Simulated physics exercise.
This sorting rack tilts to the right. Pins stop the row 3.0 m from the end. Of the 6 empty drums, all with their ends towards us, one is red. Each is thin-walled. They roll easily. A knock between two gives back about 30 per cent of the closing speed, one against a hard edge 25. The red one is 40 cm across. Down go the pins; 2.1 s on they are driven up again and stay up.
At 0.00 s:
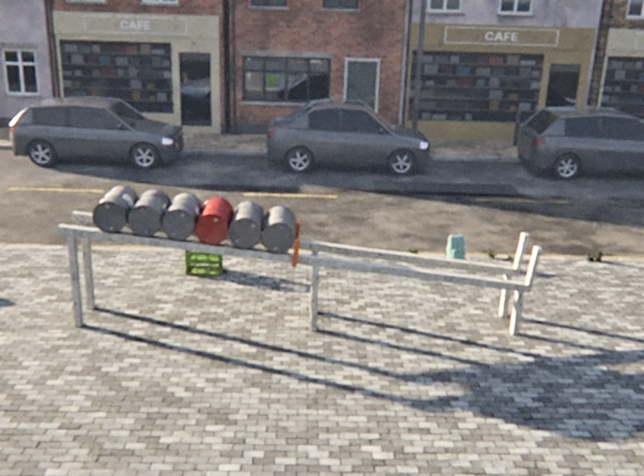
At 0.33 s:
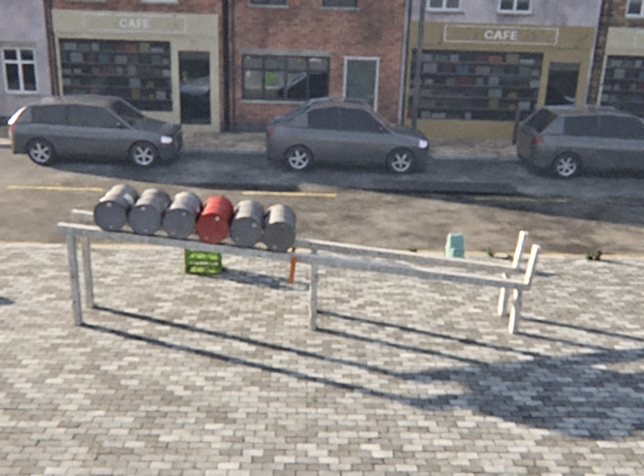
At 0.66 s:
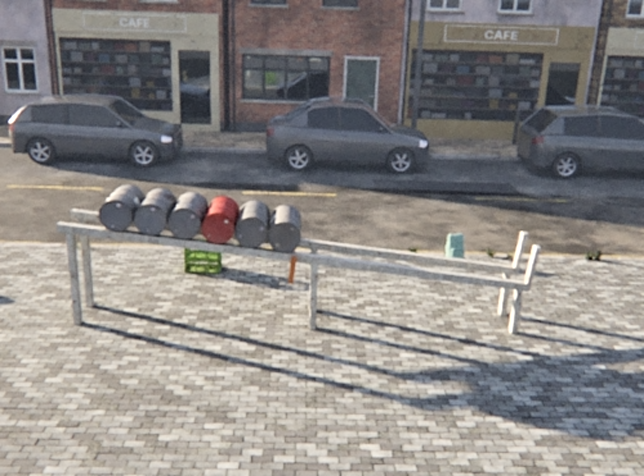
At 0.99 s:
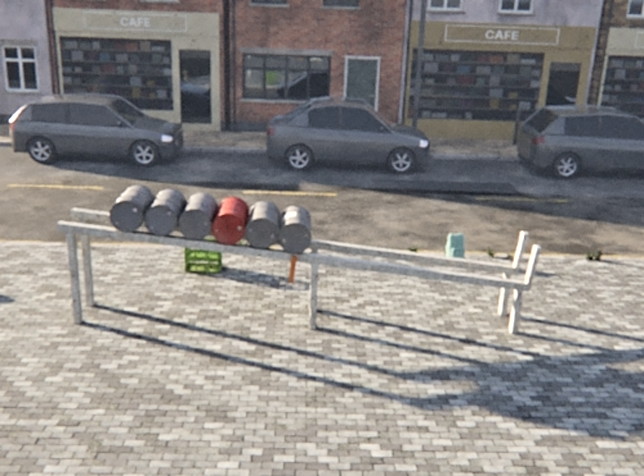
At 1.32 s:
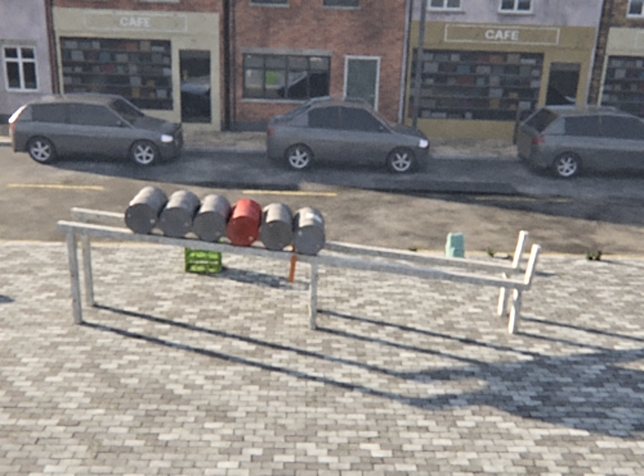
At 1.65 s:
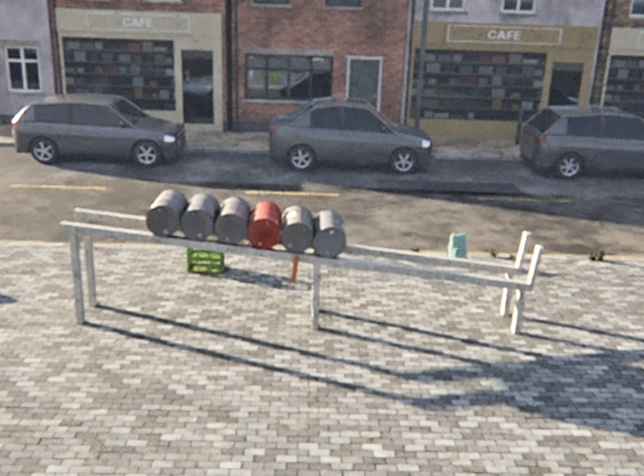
A paved street beside a road, with cafes and brick fronts behind three parked grey cars, is seen from slightly above. Five grey drums and a red one, fourth from the left, sit on a pale rack sloping down to the right, above a green crate. The orange-red pin beside the row drops, then the drums roll rightward together, gradually quickening, while the view barely shifts.
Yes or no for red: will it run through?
Red gets through.
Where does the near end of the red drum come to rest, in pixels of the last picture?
At about (454, 259).
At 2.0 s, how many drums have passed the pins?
At that moment 2.
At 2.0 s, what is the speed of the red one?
Roughly 0.9 m/s.
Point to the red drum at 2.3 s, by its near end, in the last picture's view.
Near (316, 221).
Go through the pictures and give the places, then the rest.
The first picture shows red (211, 230); pins up; the rack falls 6°.
The second picture shows red (212, 229); pins down.
The third picture shows red (218, 229); pins down; the first has rolled 10 cm.
The fourth picture shows red (228, 230); pins down; the first has rolled 20 cm.
The fifth picture shows red (242, 232); pins down; the first has rolled 40 cm.
The sixth picture shows red (264, 234); pins down; the first has rolled 60 cm.
By 2.0 s, red is on the rails, 15 cm above the pins, rolling right; 2 through so far.
By 2.3 s, red is in the air, 15 cm below the pins, rolling right; 3 through so far.
Finally (4.5 s), red is on the rails, 190 cm below the pins; 3 through so far.
